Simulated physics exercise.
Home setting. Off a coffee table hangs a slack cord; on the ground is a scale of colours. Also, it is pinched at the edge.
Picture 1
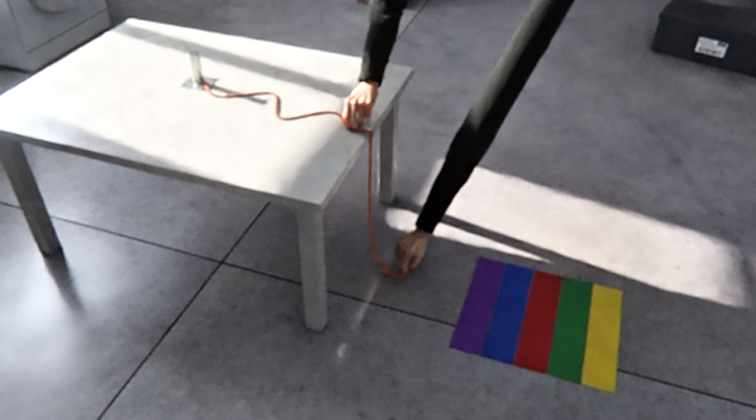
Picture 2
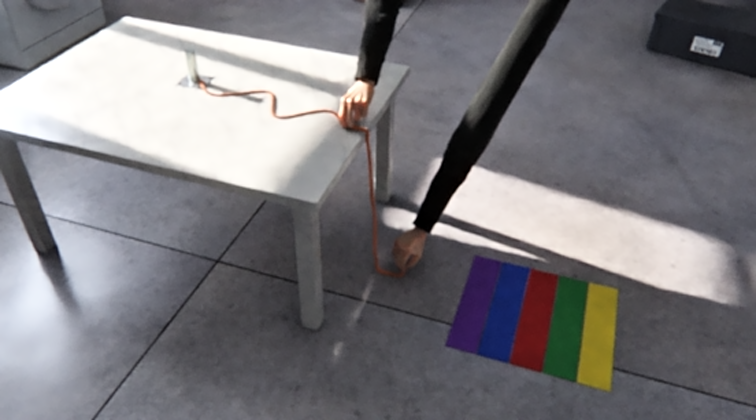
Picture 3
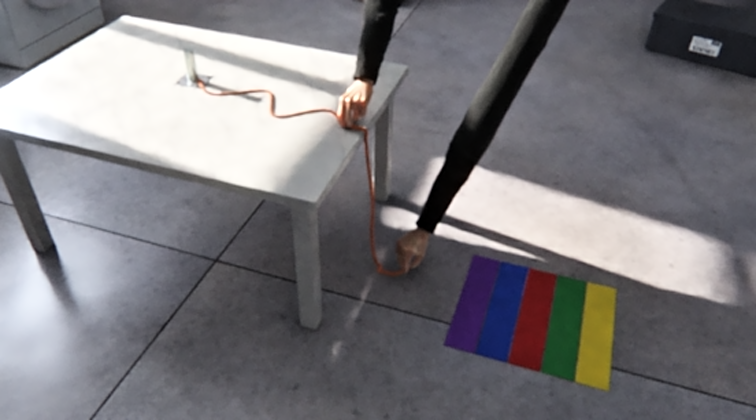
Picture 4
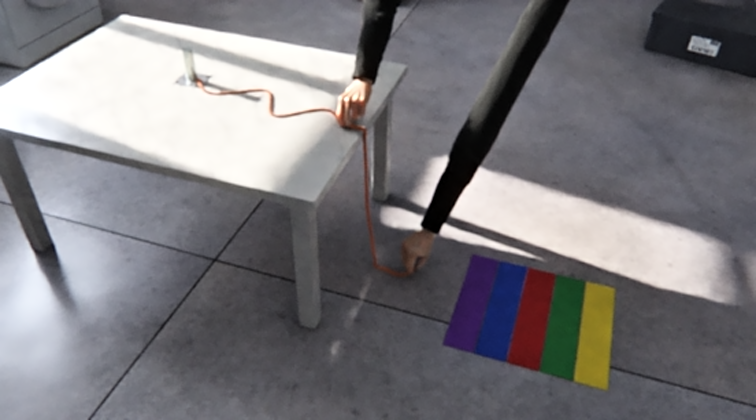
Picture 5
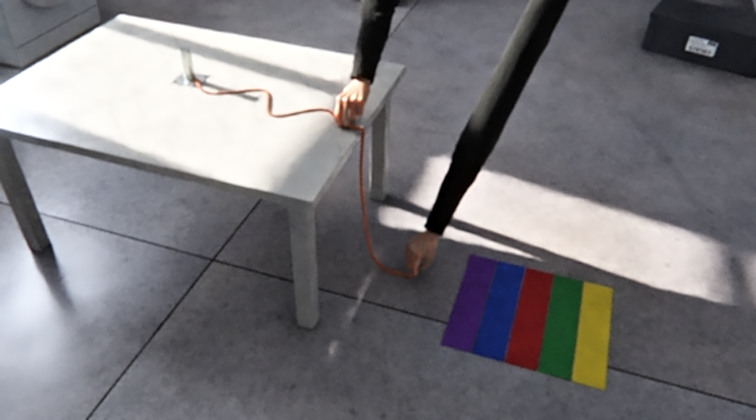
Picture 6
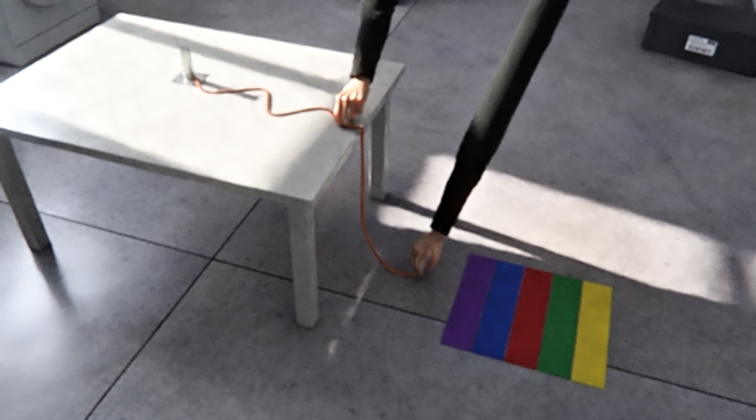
The loose end of an orange cord hanging slack off a white table shifts slightly right in one hand's fingers, near a striped colour mat on the floor, while another hand pinches the cord at the table's edge.
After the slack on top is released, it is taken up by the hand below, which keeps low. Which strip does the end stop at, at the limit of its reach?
It stops at the green strip.
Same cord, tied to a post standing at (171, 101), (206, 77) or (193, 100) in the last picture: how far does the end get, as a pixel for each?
You'd get roughly (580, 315), (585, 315) and (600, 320), one for each try.
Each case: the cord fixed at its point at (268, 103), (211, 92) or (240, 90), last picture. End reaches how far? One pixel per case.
Going through the tries, I'd expect close to (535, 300), (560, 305) and lastly (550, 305).
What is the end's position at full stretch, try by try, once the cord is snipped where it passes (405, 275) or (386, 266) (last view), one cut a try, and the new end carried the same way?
First try near (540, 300), second near (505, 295).
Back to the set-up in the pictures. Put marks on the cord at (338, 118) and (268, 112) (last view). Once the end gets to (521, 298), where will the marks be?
The first sits at about (370, 148) and the second at about (311, 110).
Early on, end near (521, 298); over red.
Midway, end near (551, 305); over green.
At the end of the slack, end near (568, 310); over green. It halts on the green strip.
